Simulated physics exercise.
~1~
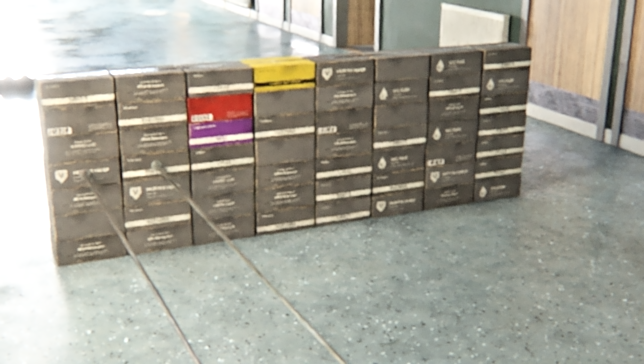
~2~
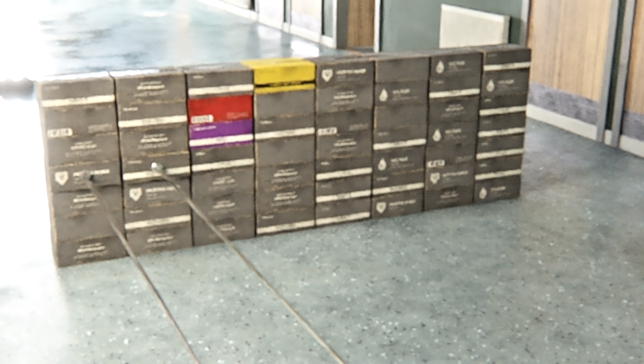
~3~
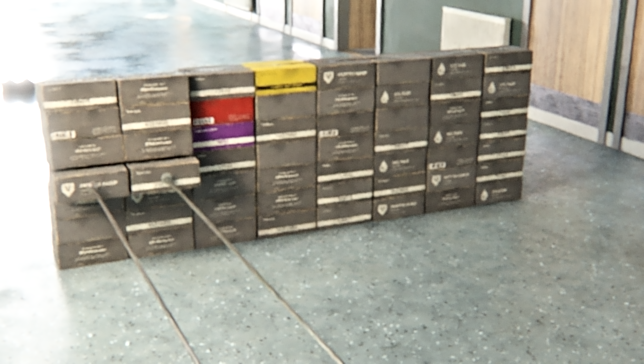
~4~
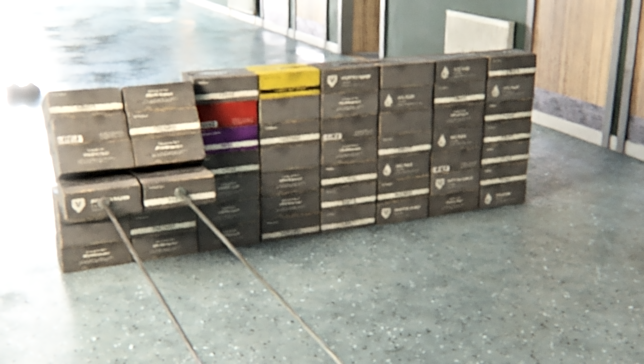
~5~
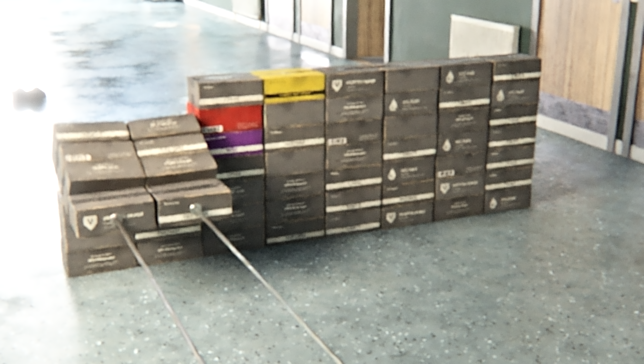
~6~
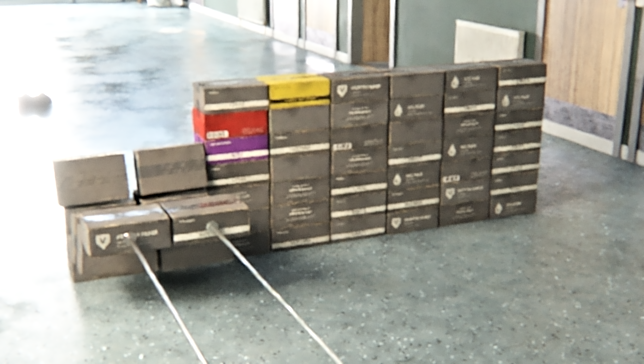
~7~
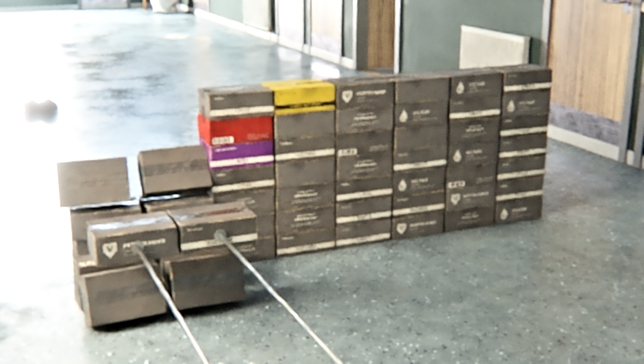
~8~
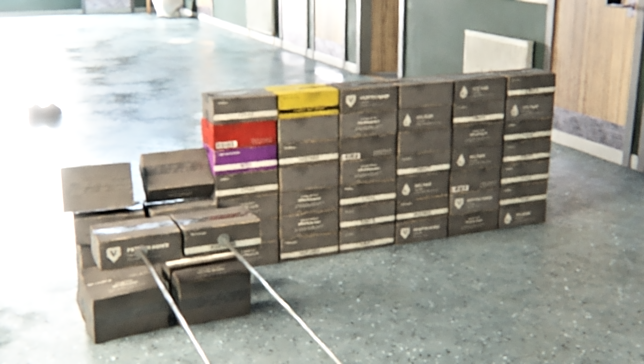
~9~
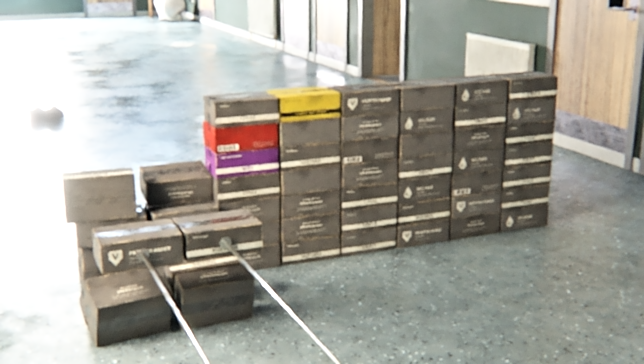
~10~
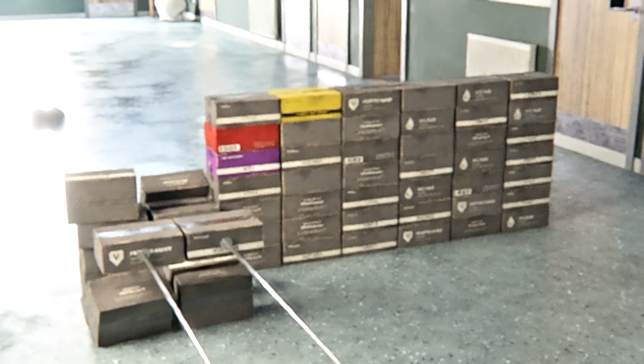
Two dark boxes being drawn forward by thin rods from a stacked wall, boxes above tumbling, the red box staying in place.
